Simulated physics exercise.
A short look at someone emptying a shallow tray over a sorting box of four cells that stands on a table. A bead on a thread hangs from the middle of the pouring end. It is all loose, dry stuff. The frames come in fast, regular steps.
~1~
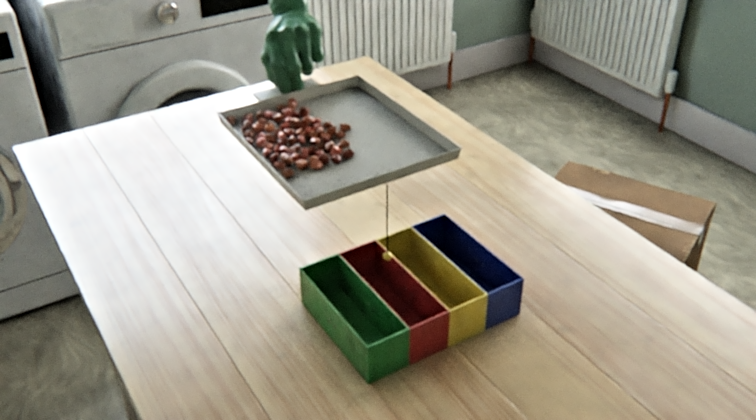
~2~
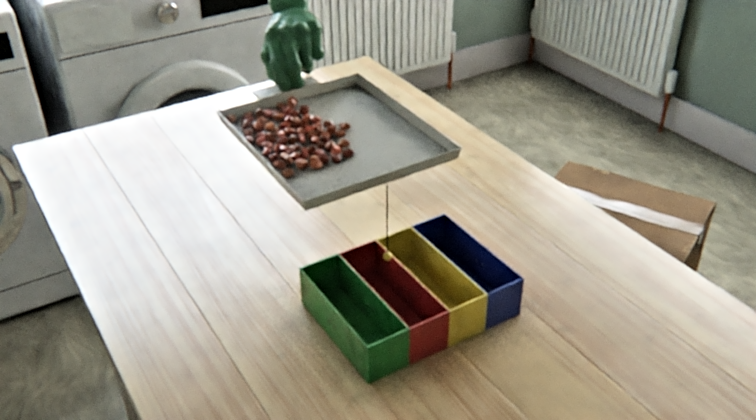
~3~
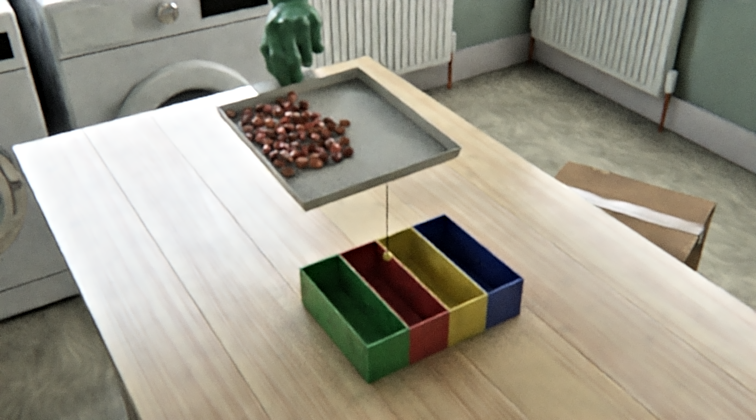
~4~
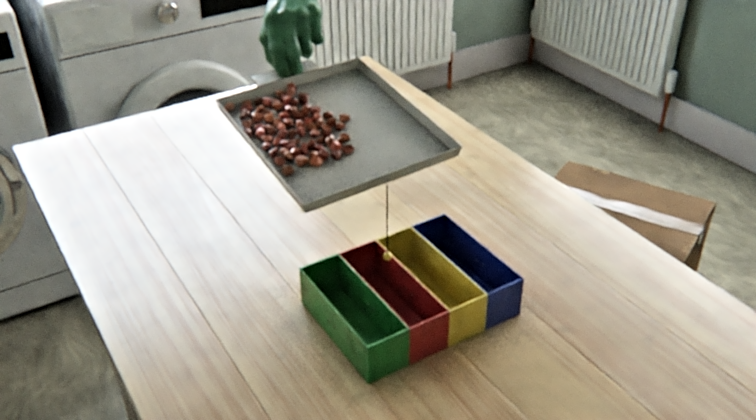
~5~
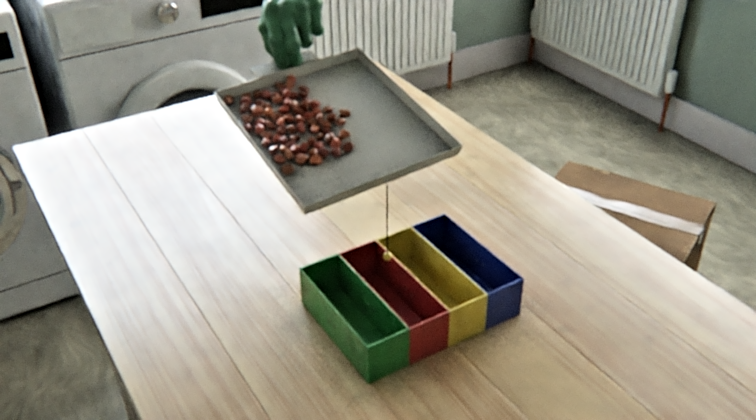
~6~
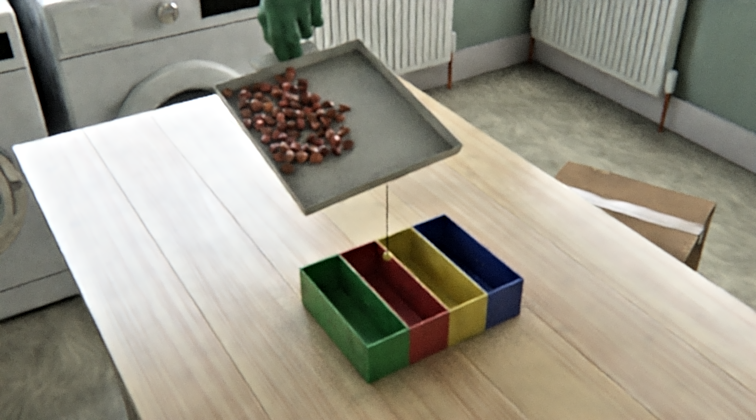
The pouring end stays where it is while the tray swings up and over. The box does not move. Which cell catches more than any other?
The green one ends fullest.
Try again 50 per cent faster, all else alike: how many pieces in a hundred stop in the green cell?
Near 50 %.
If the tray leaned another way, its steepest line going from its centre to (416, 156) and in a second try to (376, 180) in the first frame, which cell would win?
One: The cell in blue. Two: The green cell.
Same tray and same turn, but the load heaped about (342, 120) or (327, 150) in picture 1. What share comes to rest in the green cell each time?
The first gives 50 %, the second 50 %.
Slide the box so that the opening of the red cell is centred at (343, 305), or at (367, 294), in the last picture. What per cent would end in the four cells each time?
About 100 and 100 per cent.
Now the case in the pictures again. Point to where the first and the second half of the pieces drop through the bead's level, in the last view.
Around (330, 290) and then (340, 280).
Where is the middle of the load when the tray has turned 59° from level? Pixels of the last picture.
Near (327, 183).
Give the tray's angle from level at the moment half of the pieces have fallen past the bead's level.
Around 90° of tilt.
Soon after the last picture, tray tipped steeply; nearly all on the tray; a stray few in the red cell; a small part falling or outside the box.
A little later, tray tipped right over; a small part on the tray; about half in the green cell; a small part in the red cell; about a third falling or outside the box.
Later still, tray tipped past a quarter turn; about half in the green cell; a small part in the red cell; about a third falling or outside the box.
At rest, tray tipped past a quarter turn; about half in the green cell; a small part in the red cell; none in the yellow cell; none in the blue cell; about a third outside the box.
